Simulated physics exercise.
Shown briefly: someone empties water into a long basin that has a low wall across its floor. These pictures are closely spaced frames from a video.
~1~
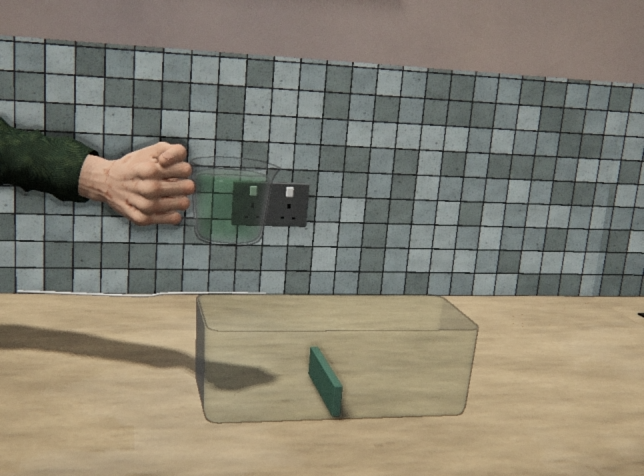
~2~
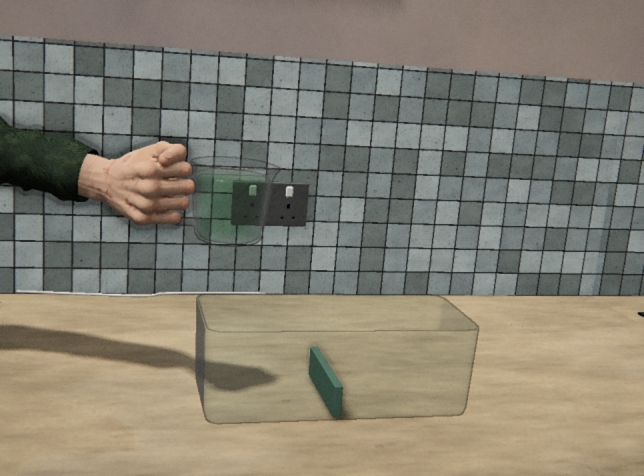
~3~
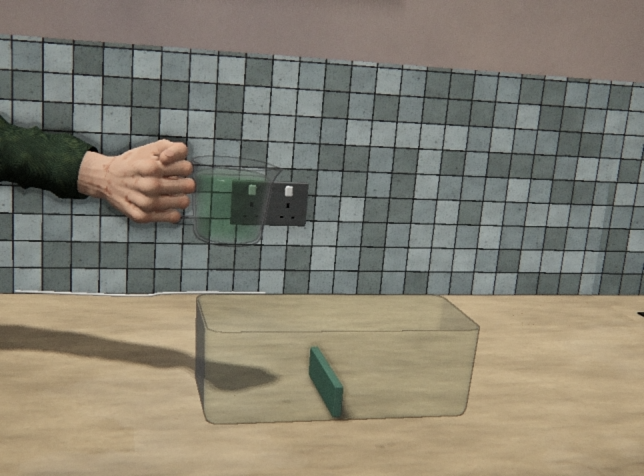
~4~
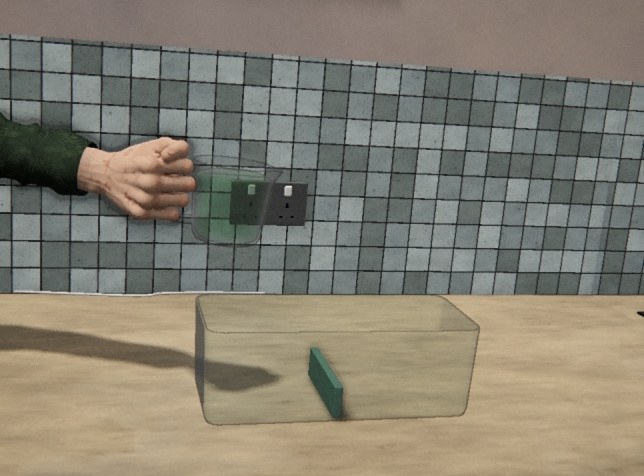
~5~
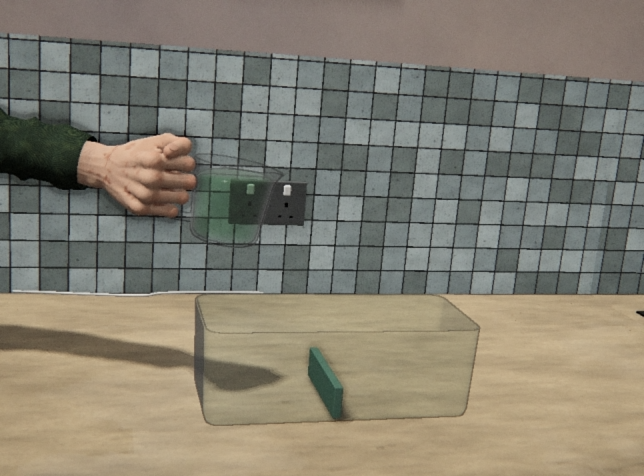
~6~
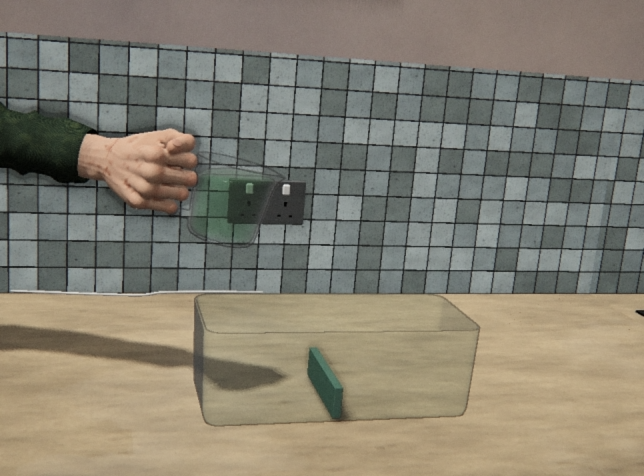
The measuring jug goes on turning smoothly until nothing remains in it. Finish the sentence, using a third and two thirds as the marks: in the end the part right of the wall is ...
Between a third and two thirds of the whole.
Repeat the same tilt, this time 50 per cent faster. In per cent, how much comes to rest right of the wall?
Something like 40 percent.
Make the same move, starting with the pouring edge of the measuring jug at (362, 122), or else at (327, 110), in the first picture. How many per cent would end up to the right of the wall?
Close to 95 in a hundred, and close to 90 in a hundred.
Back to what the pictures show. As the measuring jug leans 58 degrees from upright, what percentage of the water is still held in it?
Around 75 percent remains.
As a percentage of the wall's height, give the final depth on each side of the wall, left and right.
On the left it is 30 per cent, on the right 20.
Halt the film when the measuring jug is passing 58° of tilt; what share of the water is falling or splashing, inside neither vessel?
Some 15 per cent, I'd say.
A moment on, the measuring jug is tipped part way and 77 per cent is still to pour, 3 is left of the wall and 3 right of it.
Next, the measuring jug is tipped on its side and 26 per cent is still to pour, 19 is left of the wall and 36 right of it.
Then the measuring jug is tipped on its side and 3 per cent is still to pour, 49 is left of the wall and 44 right of it.
Later the measuring jug is tipped on its side and 0 per cent is still to pour, 53 is left of the wall and 45 right of it.
Finally, 53 per cent lies left of the wall, 45 right of it and 1 outside.
